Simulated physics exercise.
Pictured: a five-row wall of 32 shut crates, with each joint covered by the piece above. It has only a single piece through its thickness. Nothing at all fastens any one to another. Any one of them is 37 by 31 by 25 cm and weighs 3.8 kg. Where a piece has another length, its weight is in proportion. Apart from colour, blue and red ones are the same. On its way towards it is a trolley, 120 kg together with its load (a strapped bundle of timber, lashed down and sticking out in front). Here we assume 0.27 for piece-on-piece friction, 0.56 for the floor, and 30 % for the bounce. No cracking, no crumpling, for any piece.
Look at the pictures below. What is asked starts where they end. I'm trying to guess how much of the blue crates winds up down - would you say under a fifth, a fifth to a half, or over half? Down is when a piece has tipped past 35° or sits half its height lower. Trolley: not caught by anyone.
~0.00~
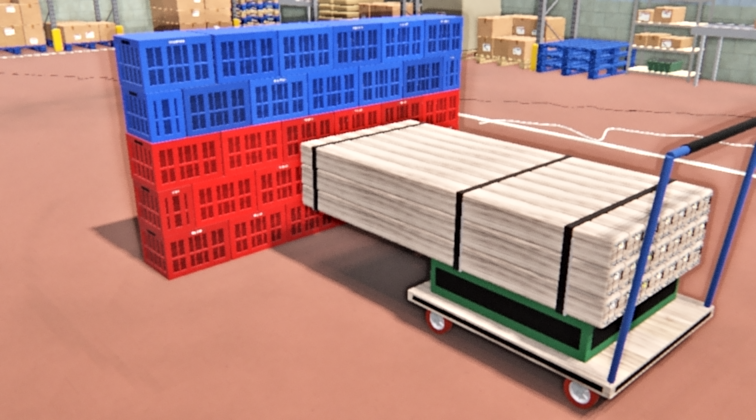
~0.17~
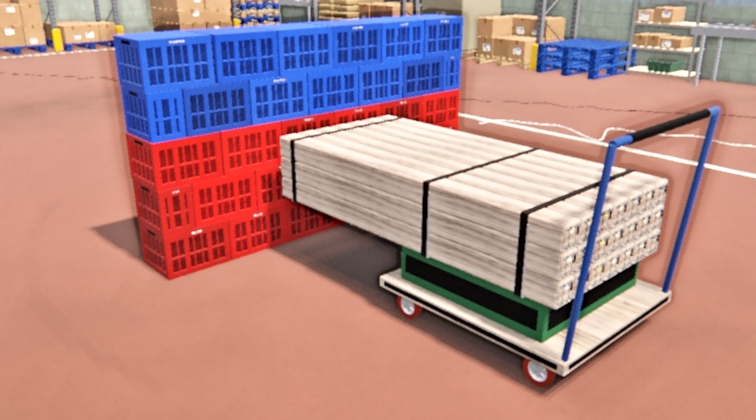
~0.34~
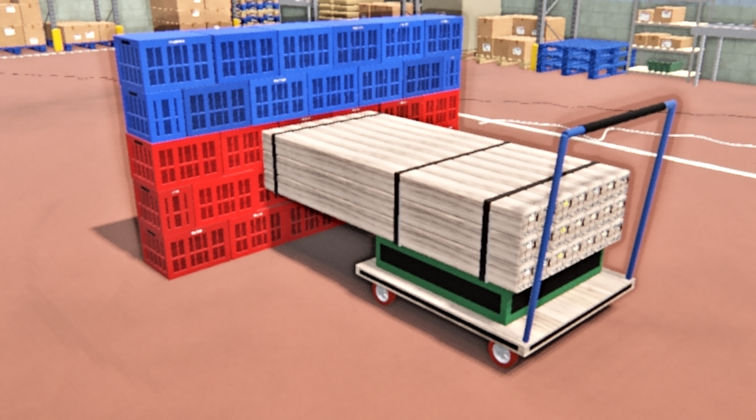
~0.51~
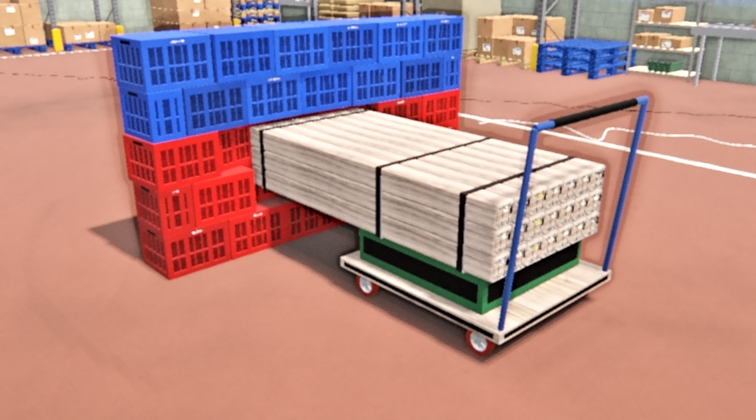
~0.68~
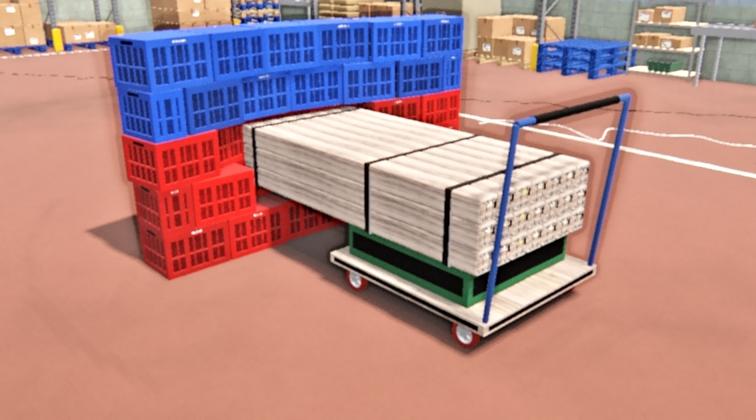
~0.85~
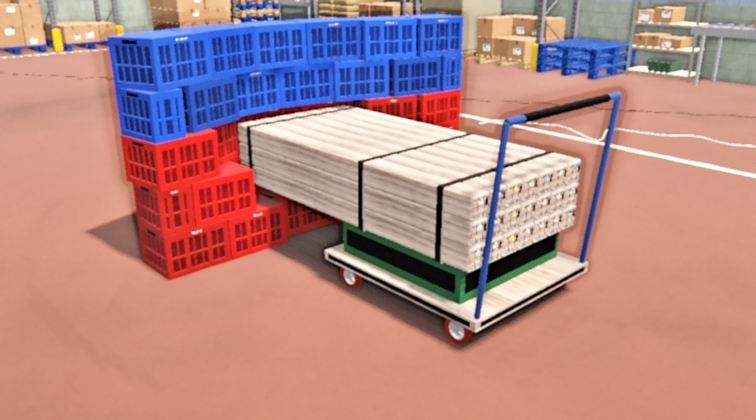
I'd say over half.
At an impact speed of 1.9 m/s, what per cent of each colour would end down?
Share down, in per cent: Red 30, blue 30.
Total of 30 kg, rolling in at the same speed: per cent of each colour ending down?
That would leave red at 0 and blue at 0 per cent.
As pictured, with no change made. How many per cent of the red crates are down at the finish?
40 percent of the red ones.
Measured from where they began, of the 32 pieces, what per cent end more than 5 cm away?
It comes to 55 percent shifted.
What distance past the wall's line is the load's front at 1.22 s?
30 cm.
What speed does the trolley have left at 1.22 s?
The trolley is doing roughly 0.1 m/s at that moment.
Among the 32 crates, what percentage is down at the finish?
About 55 per cent.
By 1.22 s, load 32 cm past the wall's line, still rolling; none of the 13 blue crates down (3 of 32 in all colours); top blue crate tilted 12°; top red crate tilted 8°.
By 1.62 s, load 34 cm past the wall's line, stopped; 7 of the 13 blue crates down (13 of 32 in all colours); top blue crate tilted 63°, 51 cm lower; top red crate tilted 33°.
By 2.20 s, load 35 cm past the wall's line, stopped; 11 of the 13 blue crates down (18 of 32 in all colours); top blue crate upside down; top red crate tilted 69°, 31 cm lower.
When it is over (3.5 s), load 35 cm past the wall's line, stopped; 11 of the 13 blue crates down (18 of 32 in all colours); top blue crate upside down; top red crate on its side. That is 85 per cent. In pixels of the last frame, middles, top blue crate near (13, 210), top red crate near (372, 150).
